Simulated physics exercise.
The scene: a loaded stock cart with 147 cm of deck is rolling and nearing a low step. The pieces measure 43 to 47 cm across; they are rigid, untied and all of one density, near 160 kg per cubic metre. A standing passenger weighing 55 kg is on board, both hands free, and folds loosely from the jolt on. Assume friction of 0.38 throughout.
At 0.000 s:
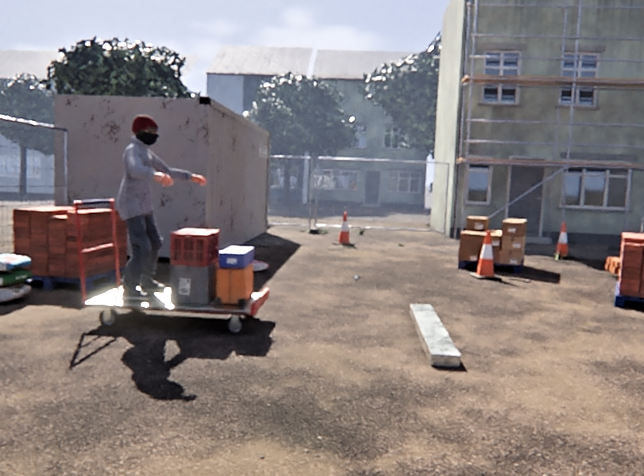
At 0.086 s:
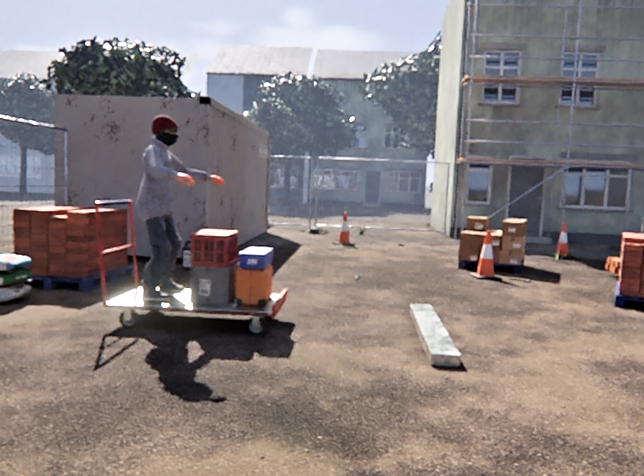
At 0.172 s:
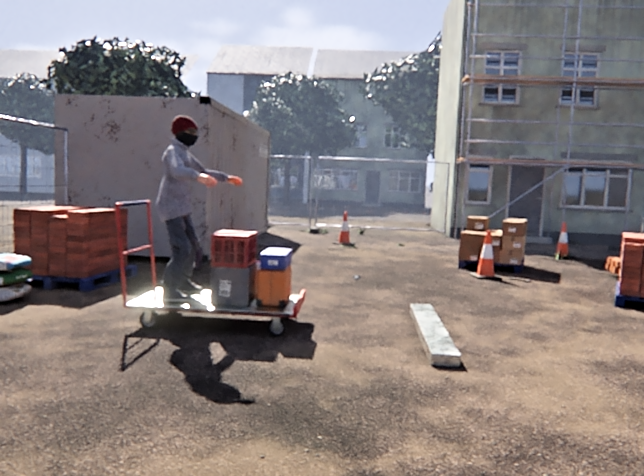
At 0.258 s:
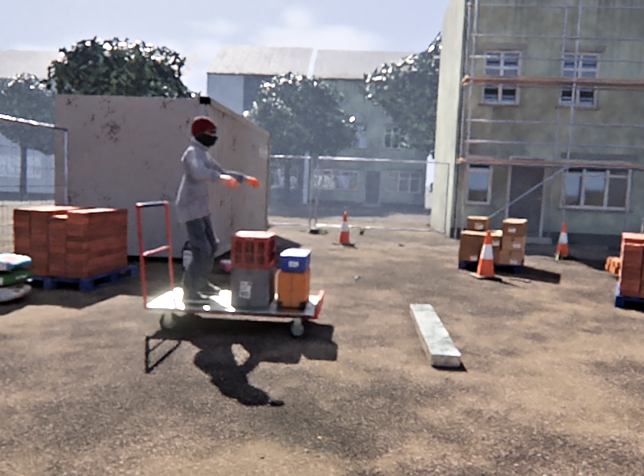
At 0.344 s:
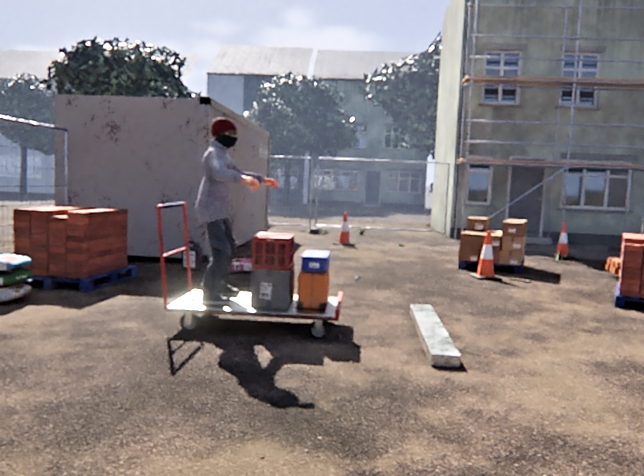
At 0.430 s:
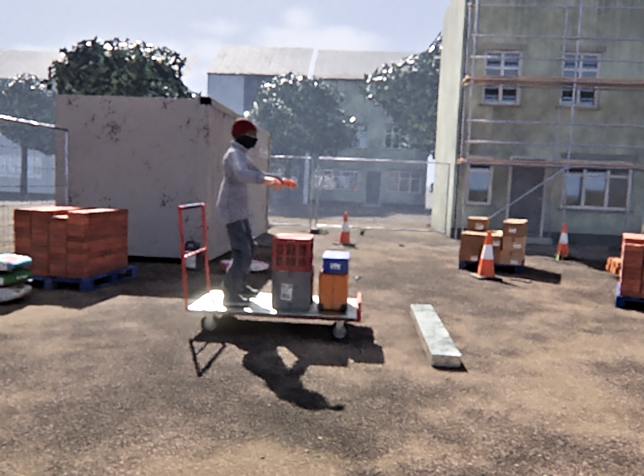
In a fenced yard beside a scaffolded building, a person in a red hard hat and dark face covering stands on a flat cart with stacked containers, arms held forward, as it rolls steadily right toward a pale slab.
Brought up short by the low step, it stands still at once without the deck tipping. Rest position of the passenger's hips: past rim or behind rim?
Behind rim.
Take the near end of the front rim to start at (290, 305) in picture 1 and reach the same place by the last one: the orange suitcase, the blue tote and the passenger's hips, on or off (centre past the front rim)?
Orange - dropped, blue - dropped, hips - kept.
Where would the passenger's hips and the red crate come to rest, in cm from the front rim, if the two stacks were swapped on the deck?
I'd say the hips settle 70 behind while red goes 110 past.
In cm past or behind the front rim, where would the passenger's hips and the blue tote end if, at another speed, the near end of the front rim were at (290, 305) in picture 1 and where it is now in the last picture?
The hips would end 100 behind the front rim, and the blue one 50 past it.
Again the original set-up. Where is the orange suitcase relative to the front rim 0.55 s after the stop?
Around 5 cm short of the front rim.
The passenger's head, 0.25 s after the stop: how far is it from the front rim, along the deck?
Roughly 60 cm behind the front rim.
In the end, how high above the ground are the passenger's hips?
Roughly 50 cm.
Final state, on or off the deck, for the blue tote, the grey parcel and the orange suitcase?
Finally blue dropped, grey still riding, orange still riding.
Impact comes at 0.73 s.
After 0.98 s the passenger's hips are 75 cm behind the rim, near (351, 236) in the last picture's view.
After 1.28 s the passenger's hips are 67 cm behind the rim, near (360, 263) in the last picture's view.
After 1.73 s the passenger's hips are 82 cm behind the rim, near (343, 261) in the last picture's view.
Final state at 4.7 s, past the rim, blue tote; behind it, orange suitcase, grey parcel, red crate and the passenger's hips.
